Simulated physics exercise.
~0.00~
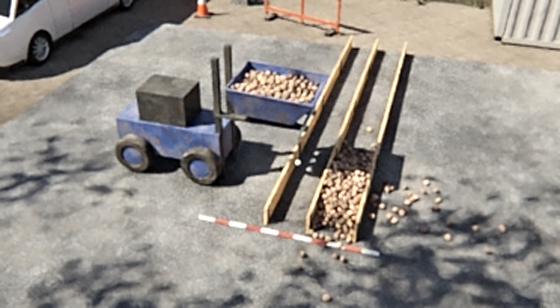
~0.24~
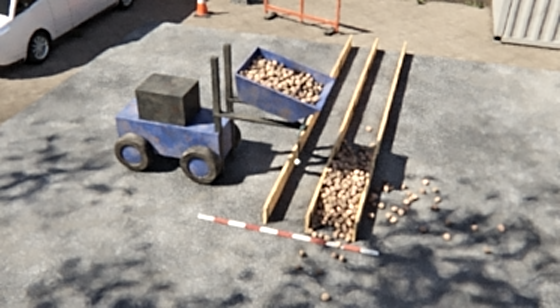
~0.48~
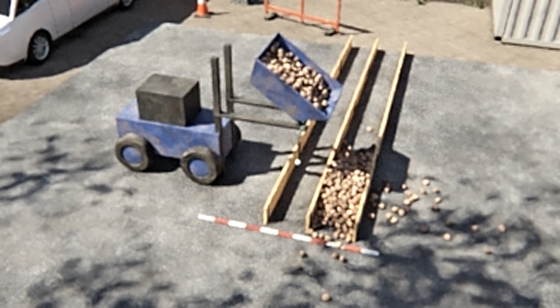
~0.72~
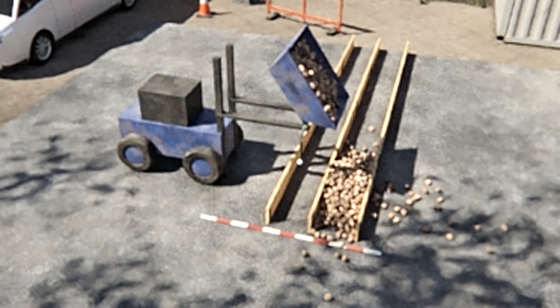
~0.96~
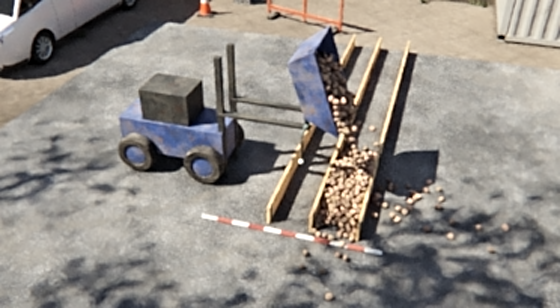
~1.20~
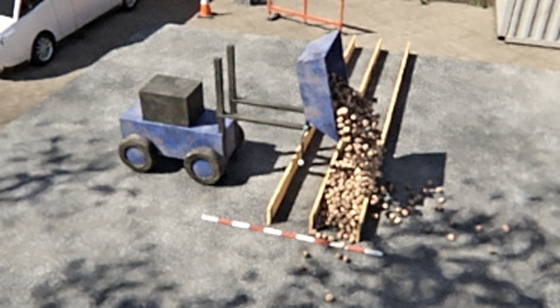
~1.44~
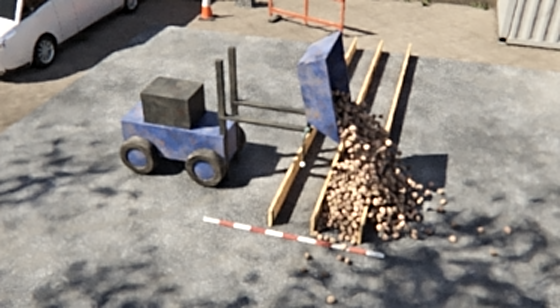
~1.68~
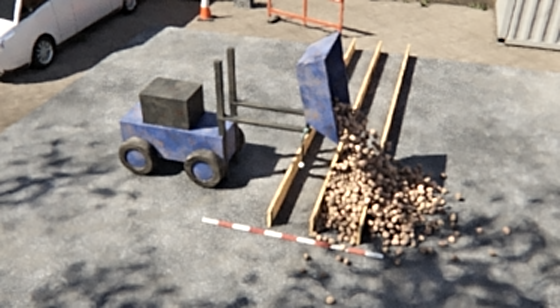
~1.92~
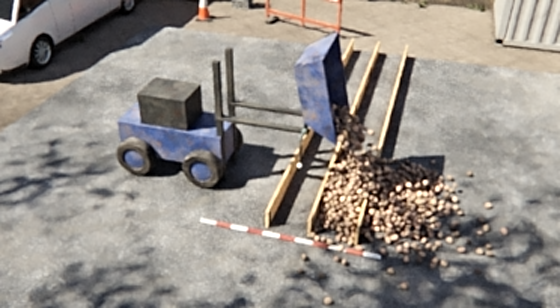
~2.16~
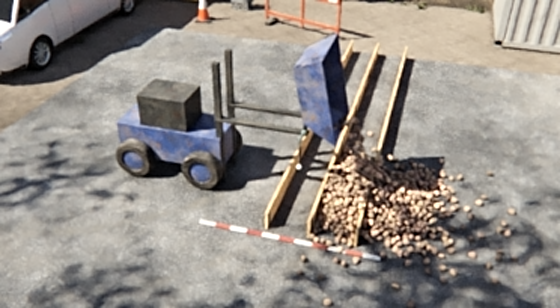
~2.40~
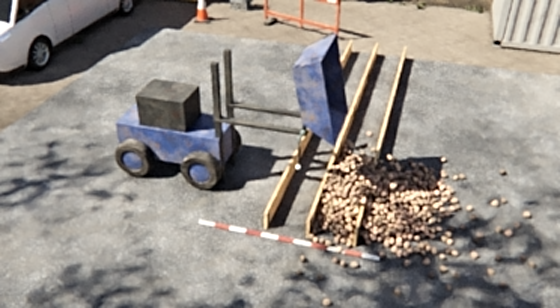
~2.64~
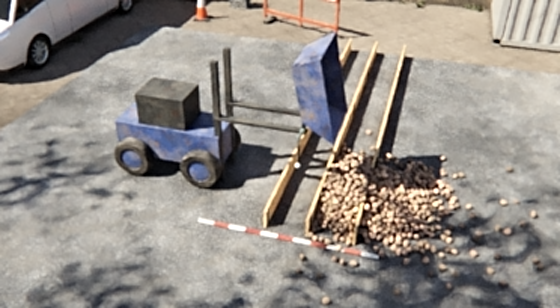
A blue forklift tipped its skip steeply to the right, pouring rounded stones onto those already lying between the wooden planks, until many spilled over the last plank and settled in a wide heap across the ground, leaving the skip tilted and empty.
